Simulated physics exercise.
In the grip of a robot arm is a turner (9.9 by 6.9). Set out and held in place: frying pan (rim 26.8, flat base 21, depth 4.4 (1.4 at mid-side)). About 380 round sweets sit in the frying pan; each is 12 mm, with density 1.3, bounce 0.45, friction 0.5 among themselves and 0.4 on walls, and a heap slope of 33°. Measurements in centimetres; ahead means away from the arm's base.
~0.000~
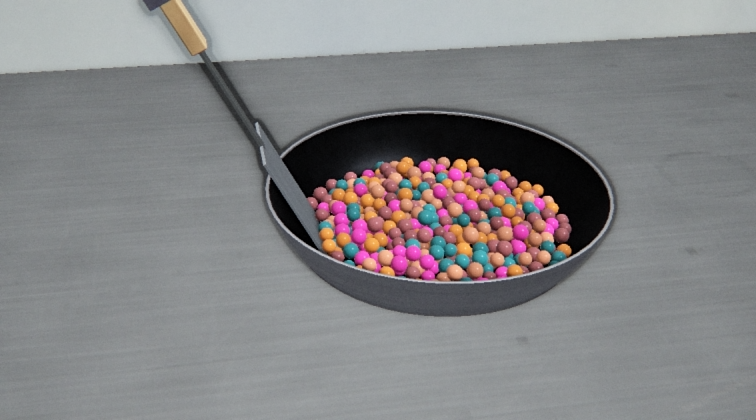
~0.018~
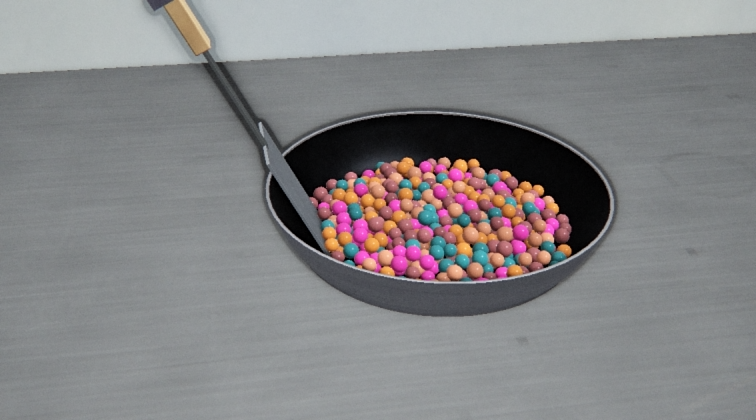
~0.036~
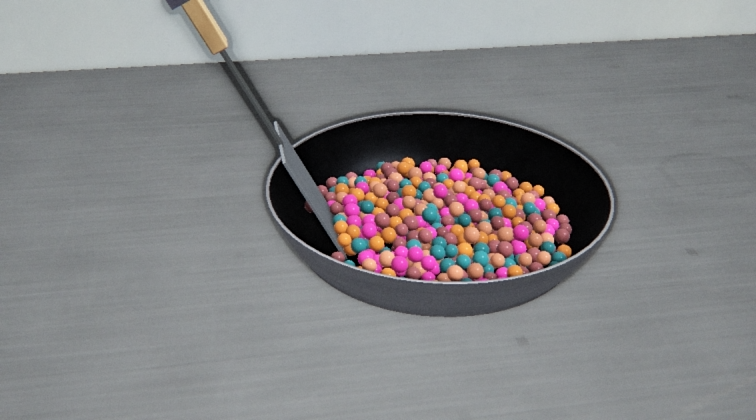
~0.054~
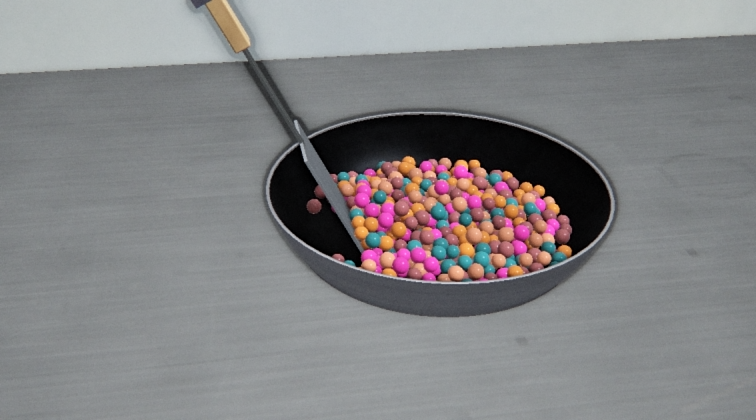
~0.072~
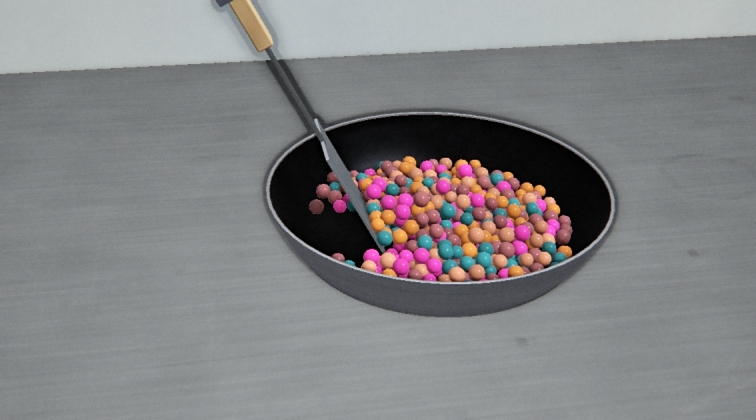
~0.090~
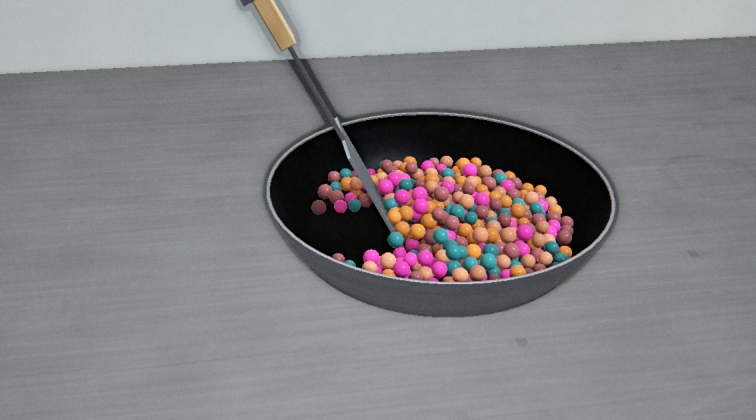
At first, a turner with a wooden-toned handle rests inside the left edge of a black frying pan filled with round orange, pink, teal and brown sweets. The turner then slides steadily right, pushing sweets ahead of its blade and baring dark pan behind it, while a few stay at the left.
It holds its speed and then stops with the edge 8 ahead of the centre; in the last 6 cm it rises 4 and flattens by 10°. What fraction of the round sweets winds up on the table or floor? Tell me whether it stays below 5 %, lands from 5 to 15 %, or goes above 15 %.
It lands from 5 to 15 %.
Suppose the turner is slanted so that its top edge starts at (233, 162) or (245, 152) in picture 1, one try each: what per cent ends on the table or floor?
Close to 10 and 10 percent respectively.
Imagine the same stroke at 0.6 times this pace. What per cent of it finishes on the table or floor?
0 %.
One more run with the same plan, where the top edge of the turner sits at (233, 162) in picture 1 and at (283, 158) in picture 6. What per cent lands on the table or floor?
Near 0 in a hundred.
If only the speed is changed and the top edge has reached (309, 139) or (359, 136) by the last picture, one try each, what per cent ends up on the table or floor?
0 % and 10 %.
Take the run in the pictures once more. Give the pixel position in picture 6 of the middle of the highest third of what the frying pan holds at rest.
Look near (543, 207).
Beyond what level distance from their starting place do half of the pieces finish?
About 3 cm.
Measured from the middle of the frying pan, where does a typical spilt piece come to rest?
Roughly 30 centimetres.
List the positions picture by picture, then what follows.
In the first frame, turner top edge at (260, 143), sloping 63°; upper third of the load around (435, 214), from x 310 to 565, top at y 165; 382 in the frying pan.
In the second frame, turner top edge at (264, 142), sloping 63°; upper third of the load around (432, 213), from x 310 to 565, top at y 165.
In the third frame, turner top edge at (279, 141), sloping 63°; upper third of the load around (428, 211), from x 310 to 565, top at y 165.
In the fourth frame, turner top edge at (300, 140), sloping 63°; upper third of the load around (429, 207), from x 315 to 565, top at y 165.
In the fifth frame, turner top edge at (321, 138), sloping 63°; upper third of the load around (427, 207), from x 315 to 565, top at y 165.
In the sixth frame, turner top edge at (342, 137), sloping 63°; upper third of the load around (438, 202), from x 320 to 565, top at y 165; 382 in the frying pan.
By 0.13 s, sloping 63°, highest piece 6 above the table; 382 in the frying pan.
By 0.18 s, sloping 59°, highest piece 6 above the table; 382 in the frying pan.
By 0.40 s, sloping 53°, highest piece 4 above the table; 344 in the frying pan, 38 on the table or floor.
By 1.45 s, sloping 53°, highest piece 4 above the table; 344 in the frying pan, 38 on the table or floor.
Final count, 344 in the frying pan, 38 on the table or floor. That is 10 % on the table or floor.
